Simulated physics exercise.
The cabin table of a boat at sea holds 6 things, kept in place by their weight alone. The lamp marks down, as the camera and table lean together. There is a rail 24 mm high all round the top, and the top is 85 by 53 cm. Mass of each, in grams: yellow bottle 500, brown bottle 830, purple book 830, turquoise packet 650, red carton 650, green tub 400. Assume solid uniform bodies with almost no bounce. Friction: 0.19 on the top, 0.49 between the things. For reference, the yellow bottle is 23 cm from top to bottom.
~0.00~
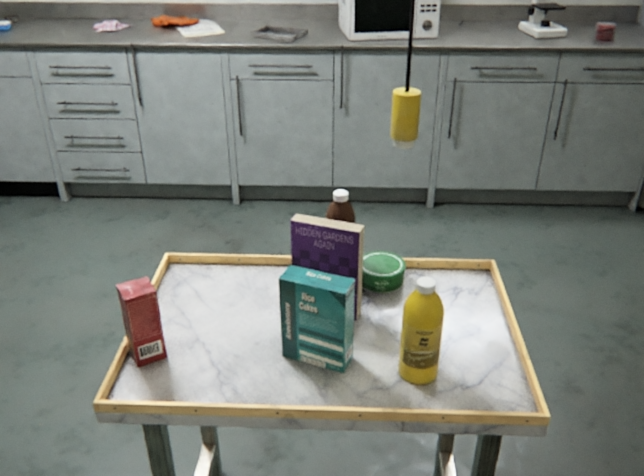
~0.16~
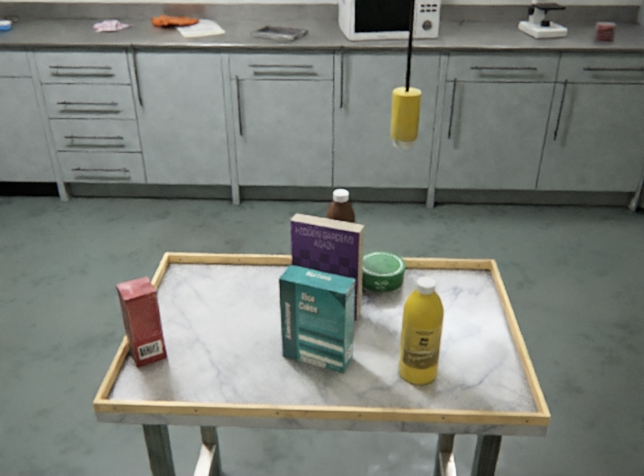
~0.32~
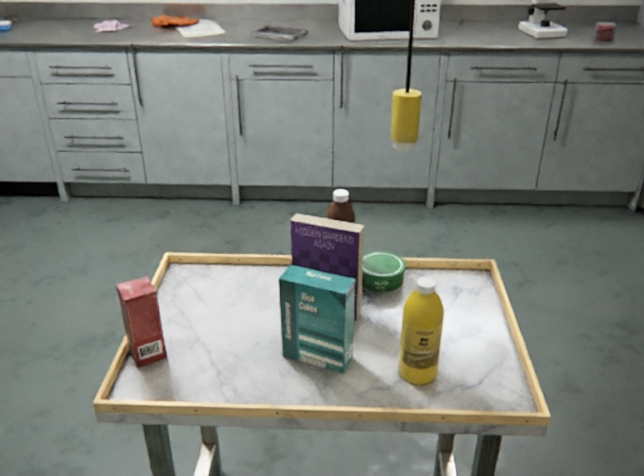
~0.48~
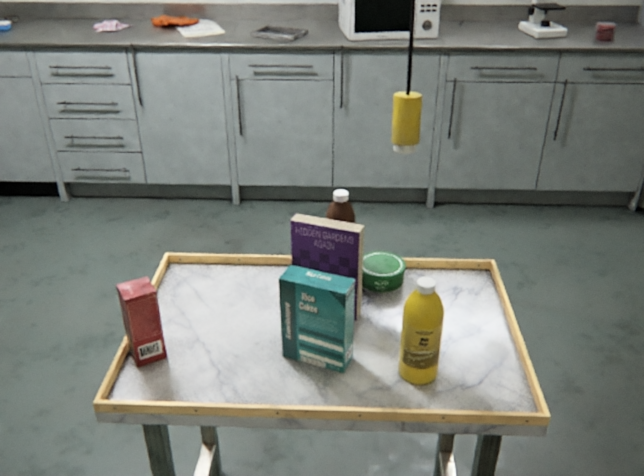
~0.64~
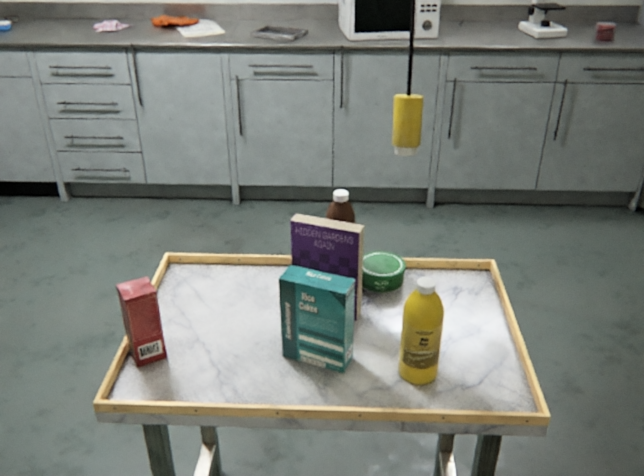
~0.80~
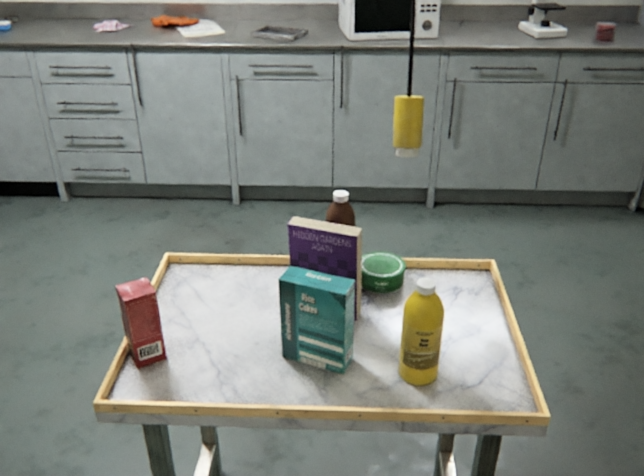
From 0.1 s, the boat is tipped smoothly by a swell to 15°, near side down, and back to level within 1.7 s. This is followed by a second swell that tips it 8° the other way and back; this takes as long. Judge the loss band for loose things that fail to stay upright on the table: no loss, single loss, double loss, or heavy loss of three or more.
Double loss.
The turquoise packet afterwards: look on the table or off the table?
When everything stops, the turquoise packet is out of bounds.
Around 1.20 s, heel 12°, near side down; turquoise packet now off the table; brown bottle shifted 7 cm near (340, 251); yellow bottle shifted 7 cm near (426, 353).
Around 1.40 s, heel 7°, near side down; brown bottle shifted 13 cm near (339, 264); yellow bottle shifted 9 cm near (426, 359); purple book on its side.
Finally (4.0 s), off the table, turquoise packet; on their side or leaning hard on the table, purple book; not toppled but over 5 cm from the start, yellow bottle, brown bottle, red carton and green tub. In the last view, yellow bottle near (426, 358), brown bottle near (339, 271).
